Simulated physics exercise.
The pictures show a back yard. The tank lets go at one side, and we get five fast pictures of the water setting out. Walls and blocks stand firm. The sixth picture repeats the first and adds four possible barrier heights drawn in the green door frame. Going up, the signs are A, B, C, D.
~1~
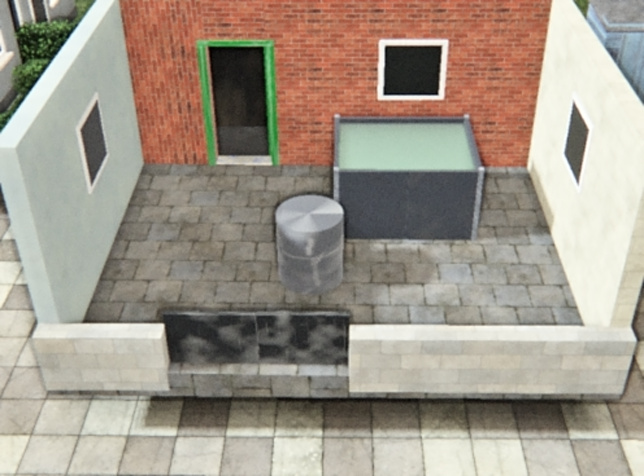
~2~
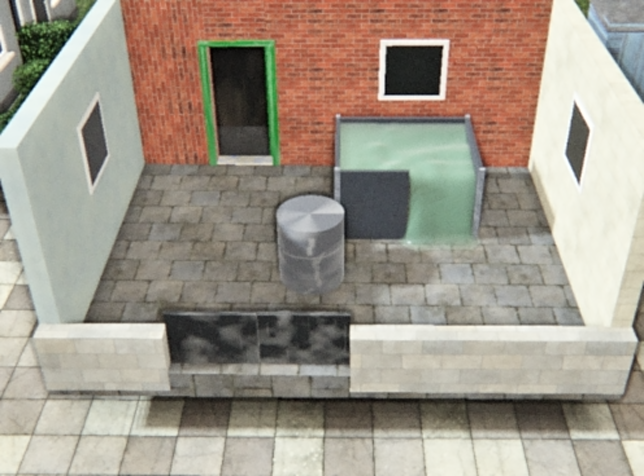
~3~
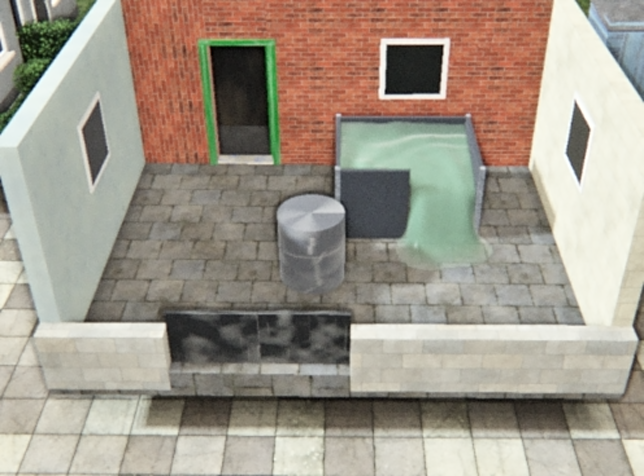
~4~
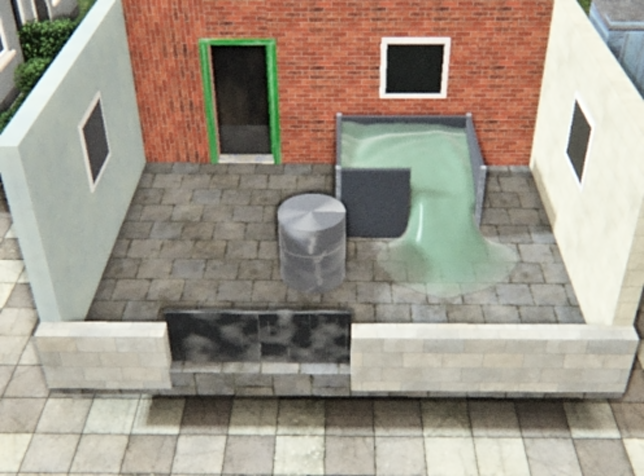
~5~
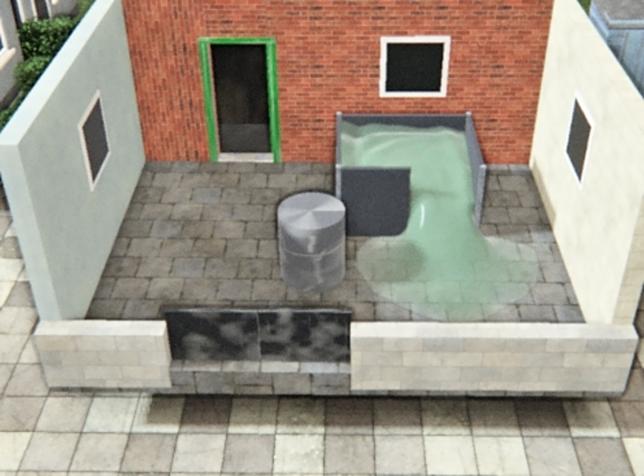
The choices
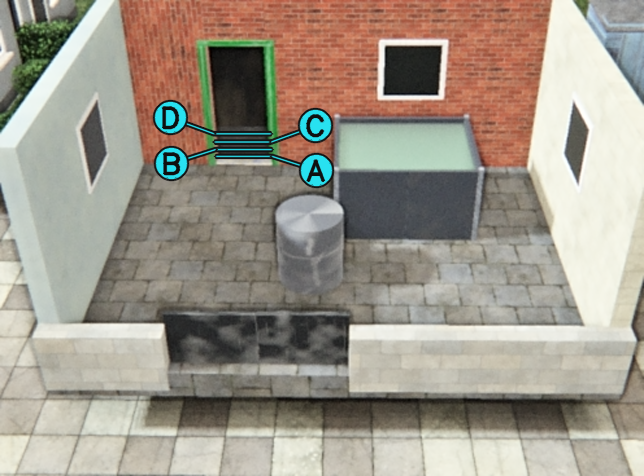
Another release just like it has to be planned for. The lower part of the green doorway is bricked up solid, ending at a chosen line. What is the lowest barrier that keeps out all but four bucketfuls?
That is height A.
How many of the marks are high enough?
All of the four.
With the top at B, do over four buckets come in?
No.
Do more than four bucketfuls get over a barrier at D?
No, that is safe.
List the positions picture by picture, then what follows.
In the first frame, water in the tank at rest, its middle at (405, 148); foot of the green doorway at (244, 164); shut gate at (257, 321).
In the second frame, front seen at (406, 244), 1 % of the ground wet.
In the third frame, front seen at (409, 262), 3 % of the ground wet.
In the fourth frame, front seen at (436, 291), 7 % of the ground wet.
In the fifth frame, front seen at (463, 309), 13 % of the ground wet.
On the marked copy, A at (244, 156); B at (243, 149); C at (243, 141); D at (242, 133); from the bottom up A, B, C, D.
If A is chosen, nothing gets over.
If B is chosen, nothing gets over.
If C is chosen, nothing gets over.
If D is chosen, nothing gets over.
